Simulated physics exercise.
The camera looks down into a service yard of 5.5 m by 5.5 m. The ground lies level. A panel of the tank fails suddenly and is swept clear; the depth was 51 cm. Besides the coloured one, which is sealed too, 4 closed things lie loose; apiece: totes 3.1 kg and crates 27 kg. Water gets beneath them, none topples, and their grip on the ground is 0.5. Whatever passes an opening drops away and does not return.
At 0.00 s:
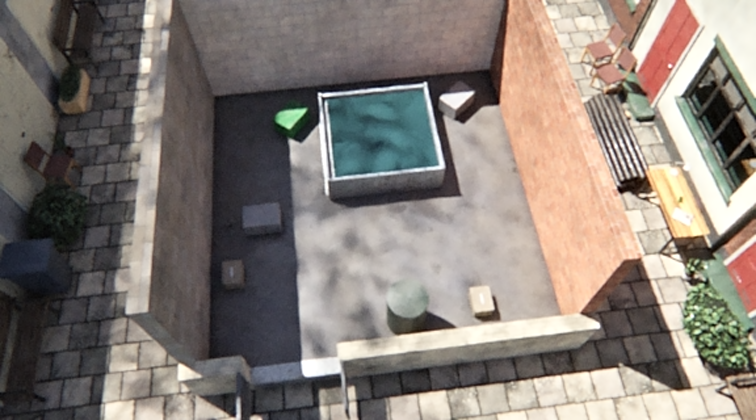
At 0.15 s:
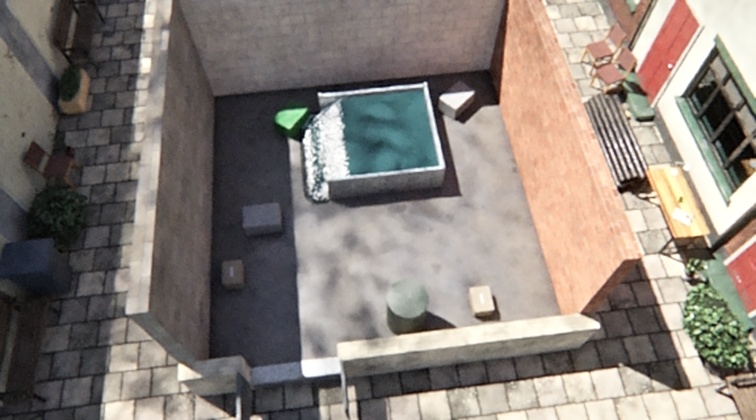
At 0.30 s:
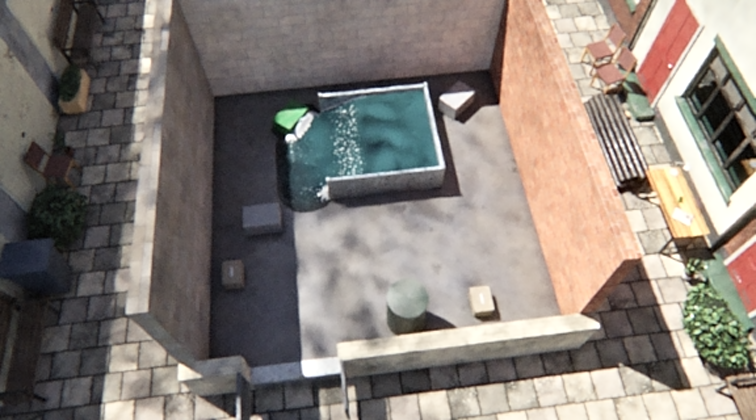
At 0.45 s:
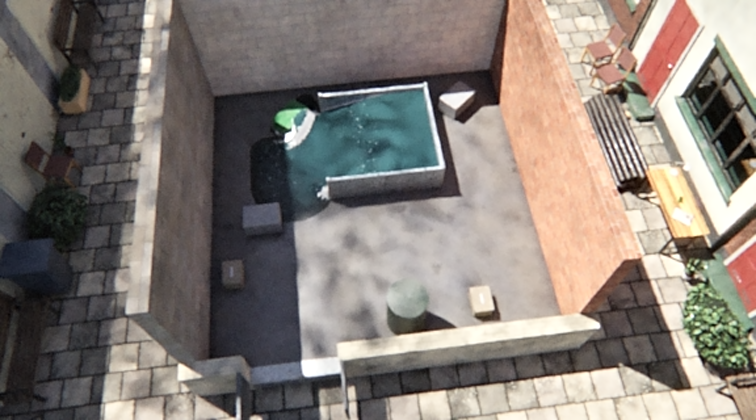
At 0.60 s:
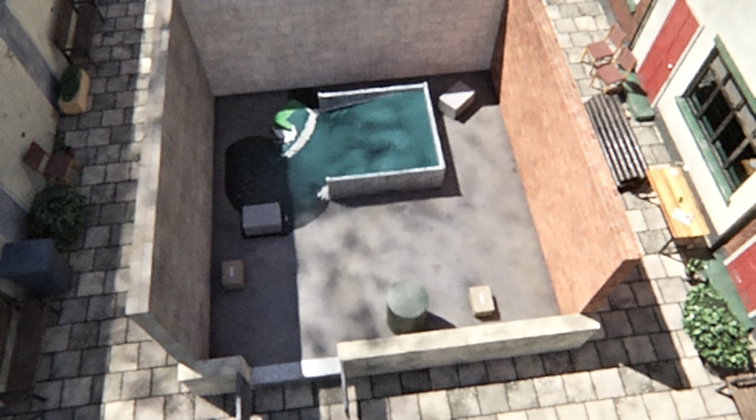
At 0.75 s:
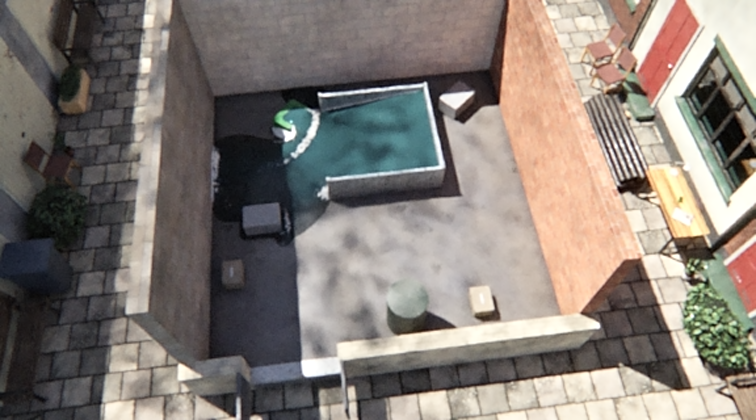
A tank of green water in a walled yard lost its left side, and the water rushed out in white foam, then spread leftward around the green object and a gray block, which stayed put.
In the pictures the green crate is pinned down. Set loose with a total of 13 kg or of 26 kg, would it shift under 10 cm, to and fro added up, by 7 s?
I expect that neither weight holds it.
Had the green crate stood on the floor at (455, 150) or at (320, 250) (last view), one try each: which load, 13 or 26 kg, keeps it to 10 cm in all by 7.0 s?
In turn: Either load holds; only the larger holds.
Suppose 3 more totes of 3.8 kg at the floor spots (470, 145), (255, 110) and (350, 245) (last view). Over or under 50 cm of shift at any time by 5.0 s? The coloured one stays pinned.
In turn: Less, over, short of it.
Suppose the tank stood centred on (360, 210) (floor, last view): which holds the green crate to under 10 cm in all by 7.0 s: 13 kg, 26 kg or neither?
In that case neither load is enough.
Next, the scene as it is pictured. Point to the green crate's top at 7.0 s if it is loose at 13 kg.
Near (482, 74).
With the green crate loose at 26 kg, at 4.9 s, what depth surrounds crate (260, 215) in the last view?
About 6 cm.
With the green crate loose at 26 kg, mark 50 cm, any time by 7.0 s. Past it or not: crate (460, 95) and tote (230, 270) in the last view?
In turn: Under, over.
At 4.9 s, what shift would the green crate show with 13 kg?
About 300 cm.
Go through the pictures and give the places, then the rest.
The green crate at (291, 114) rests on the ground; water covers 3.3 m2; 0 of 5 have shifted, in the first frame.
The green crate at (291, 114) rests on the ground; 4.1 m2 under water; 0 of 5 have shifted, in the second frame.
The green crate at (291, 114), on the bottom; water covers 5.0 m2; 0 of 5 have shifted, in the third frame.
The green crate at (291, 114), on the bottom; 5.9 m2 under water; 0 of 5 have shifted, in the fourth frame.
The green crate at (291, 114), on the bottom; 7.0 m2 under water; 0 of 5 have shifted, in the fifth frame.
The green crate at (291, 114), on the bottom; 7.9 m2 under water; 0 of 5 have shifted, in the sixth frame.
After 1.4 s the green crate would be 138 cm from its start with 13 kg and 105 cm from its start with 26 kg; 8 cm of water round it then.
After 3.1 s the green crate would be 41 cm from its start with 13 kg and 57 cm from its start with 26 kg; 17 cm of water round it then.
After 4.9 s the green crate would be 291 cm from its start with 13 kg and 288 cm from its start with 26 kg; 9 cm of water round it then.
After 7.0 s the green crate would be 371 cm from its start with 13 kg and 367 cm from its start with 26 kg; 10 cm of water round it then.
